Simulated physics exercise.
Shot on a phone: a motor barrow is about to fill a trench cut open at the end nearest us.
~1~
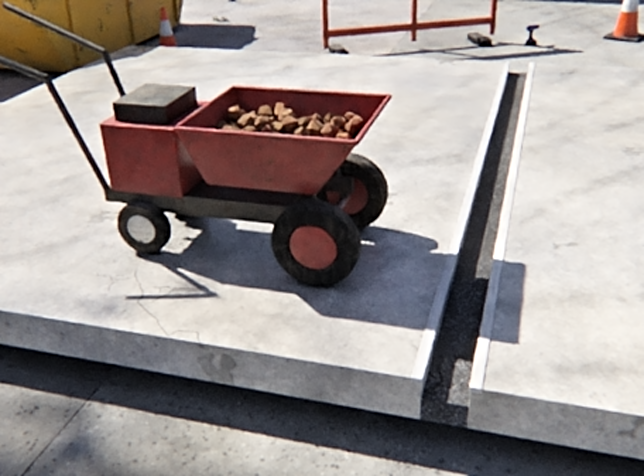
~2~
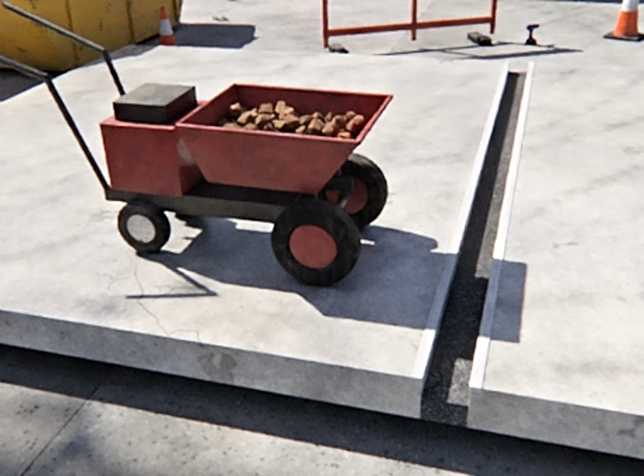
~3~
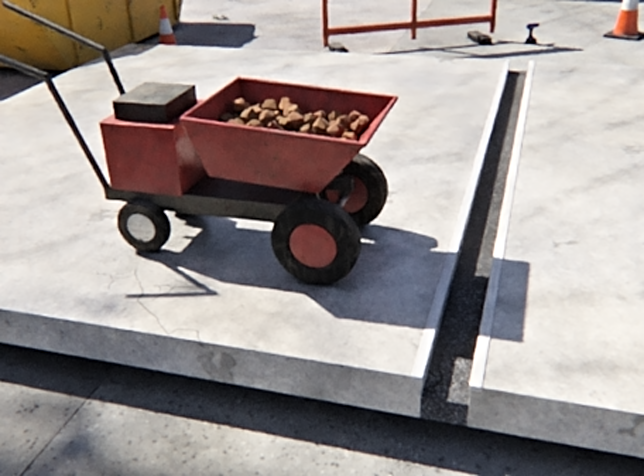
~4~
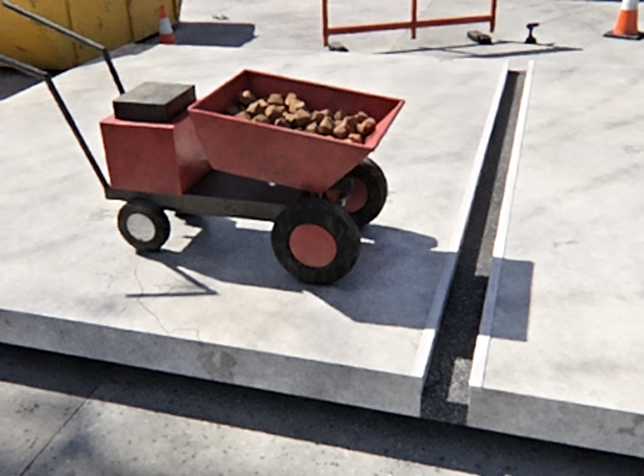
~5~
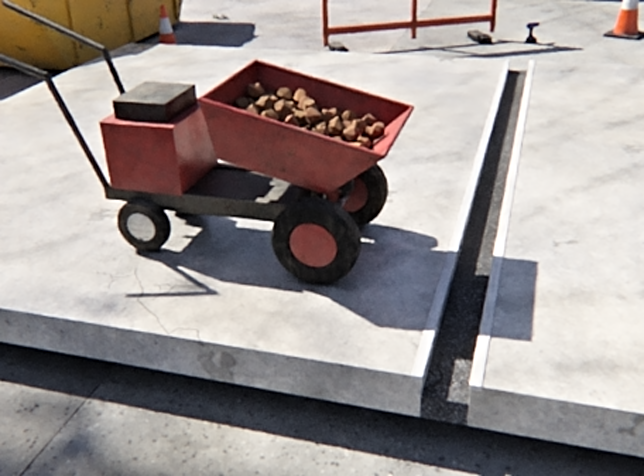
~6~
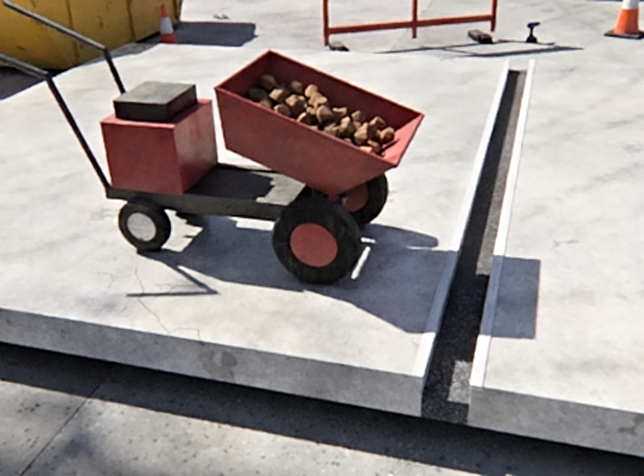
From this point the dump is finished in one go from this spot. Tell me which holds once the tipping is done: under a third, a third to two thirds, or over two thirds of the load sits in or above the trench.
One third to two-thirds.
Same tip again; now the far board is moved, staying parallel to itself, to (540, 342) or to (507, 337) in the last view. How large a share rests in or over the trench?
You'd get 80 % in the first case and 60 % in the second.
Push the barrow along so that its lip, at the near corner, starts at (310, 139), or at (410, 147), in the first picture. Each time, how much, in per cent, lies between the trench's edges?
About 40 per cent for the first spot and about 0 per cent for the second.
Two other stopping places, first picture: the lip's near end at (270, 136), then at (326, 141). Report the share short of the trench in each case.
About 60 % and 20 %.
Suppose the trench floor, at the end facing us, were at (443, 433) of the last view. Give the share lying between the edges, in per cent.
I'd put it at about 70 in a hundred.
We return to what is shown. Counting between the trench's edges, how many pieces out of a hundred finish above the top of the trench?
The answer is close to 45 per cent.
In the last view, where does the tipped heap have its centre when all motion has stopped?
The centre settles at about (484, 260).
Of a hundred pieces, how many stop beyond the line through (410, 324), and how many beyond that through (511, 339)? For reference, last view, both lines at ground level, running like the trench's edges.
In order, some 80 % then some 20 %.
Just after the last frame, skip tipped steeply; every one in the skip.
A moment on, skip tipped right over; the larger part in the skip; just a few short of the trench; about a tenth in or heaped over the trench; just a few beyond it; just a few falling.
Further on, skip tipped right over; roughly a quarter in the skip; just a few short of the trench; roughly half in or heaped over the trench; roughly a quarter beyond it.
When it is over, skip tipped right over; roughly a quarter in the skip; about a tenth short of the trench; roughly half in or heaped over the trench; roughly a quarter beyond it.
